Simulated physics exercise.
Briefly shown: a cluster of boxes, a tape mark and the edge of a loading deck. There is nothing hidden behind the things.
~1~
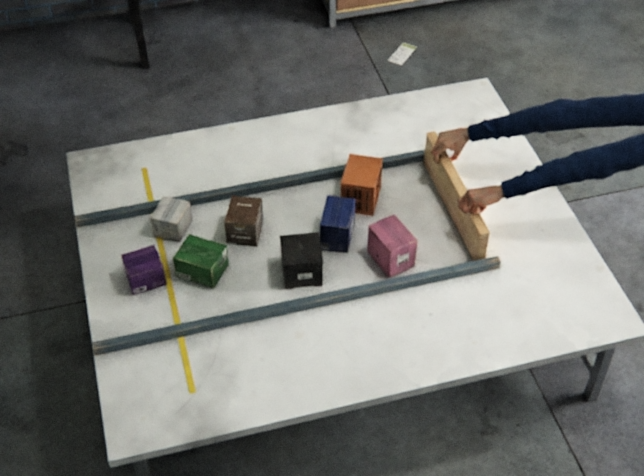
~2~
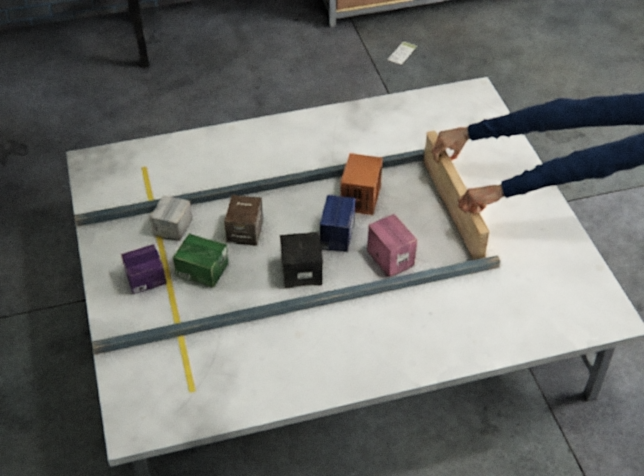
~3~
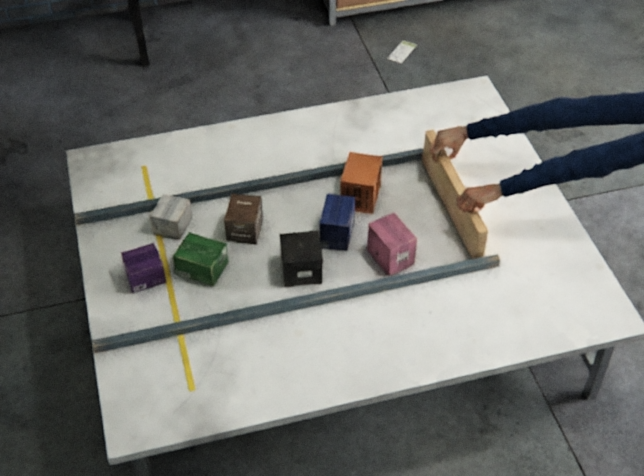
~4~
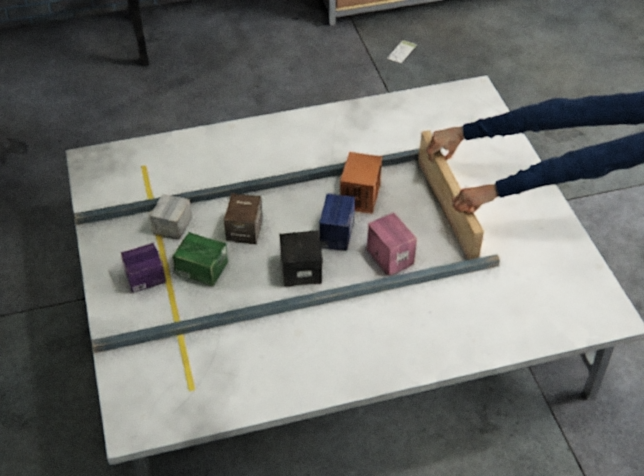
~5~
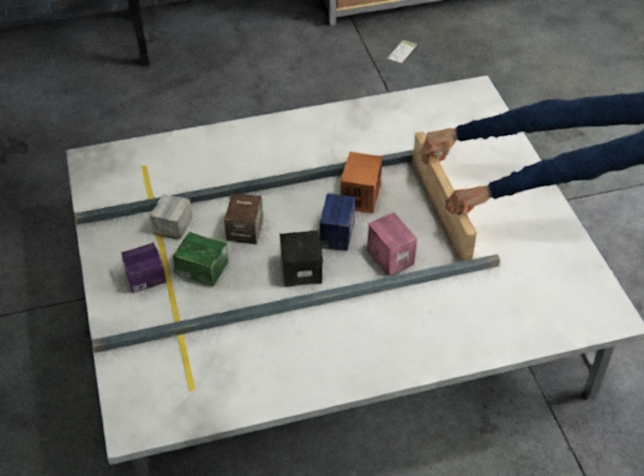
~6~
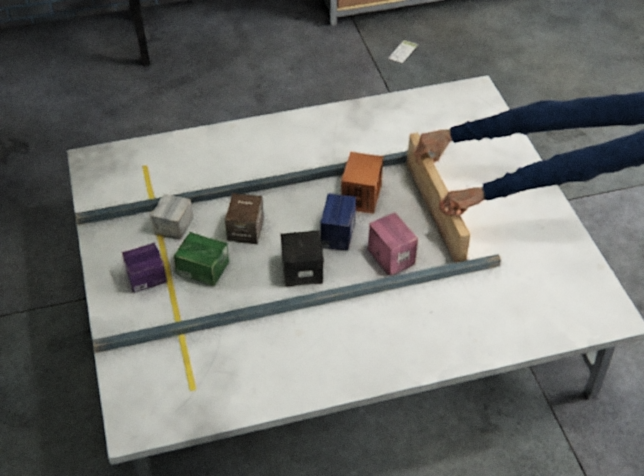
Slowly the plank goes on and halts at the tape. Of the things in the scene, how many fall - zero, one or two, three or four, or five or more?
The fall count stops at one or two.
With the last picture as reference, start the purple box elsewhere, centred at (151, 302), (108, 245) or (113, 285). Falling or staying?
In order of the places given, the purple box is gone, then is gone, then is gone.
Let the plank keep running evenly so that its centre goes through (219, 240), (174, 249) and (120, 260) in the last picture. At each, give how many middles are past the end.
First 0, then 1, finally 5.
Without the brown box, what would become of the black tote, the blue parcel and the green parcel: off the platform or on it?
Well, the black tote is safe, the blue parcel is safe, and last of the three, the green parcel is safe.
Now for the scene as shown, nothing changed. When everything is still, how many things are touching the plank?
Counting them up gives 3.
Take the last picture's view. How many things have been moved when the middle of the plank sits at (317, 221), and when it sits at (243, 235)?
The counts are 4 and 8.
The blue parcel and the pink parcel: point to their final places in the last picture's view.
(151, 259) and (156, 291).
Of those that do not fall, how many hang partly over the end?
The tally is 1.
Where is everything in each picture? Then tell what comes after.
Purple box (144, 270); white box (172, 219); green parcel (201, 261); plank (455, 195); tape (166, 269), in the first picture.
White box (172, 218); plank (455, 194), in the second picture.
Green parcel (201, 259); black tote (301, 259), in the third picture.
Purple box (143, 267); orange crate (361, 183), in the fourth picture.
White box (172, 216); pink parcel (392, 244), in the fifth picture.
Purple box (145, 267); white box (172, 216); green parcel (202, 259); plank (437, 197); tape (166, 266), in the sixth picture.
Early on, none off yet; purple box at rest near (145, 267); white box at rest near (172, 216); green parcel at rest near (202, 259).
A while later, none off yet; purple box travelled about its own width near (106, 281); white box travelled about its own width near (147, 217); green parcel travelled about its own width near (142, 269).
Finally, the number that fall off is one or two; lost, purple box.
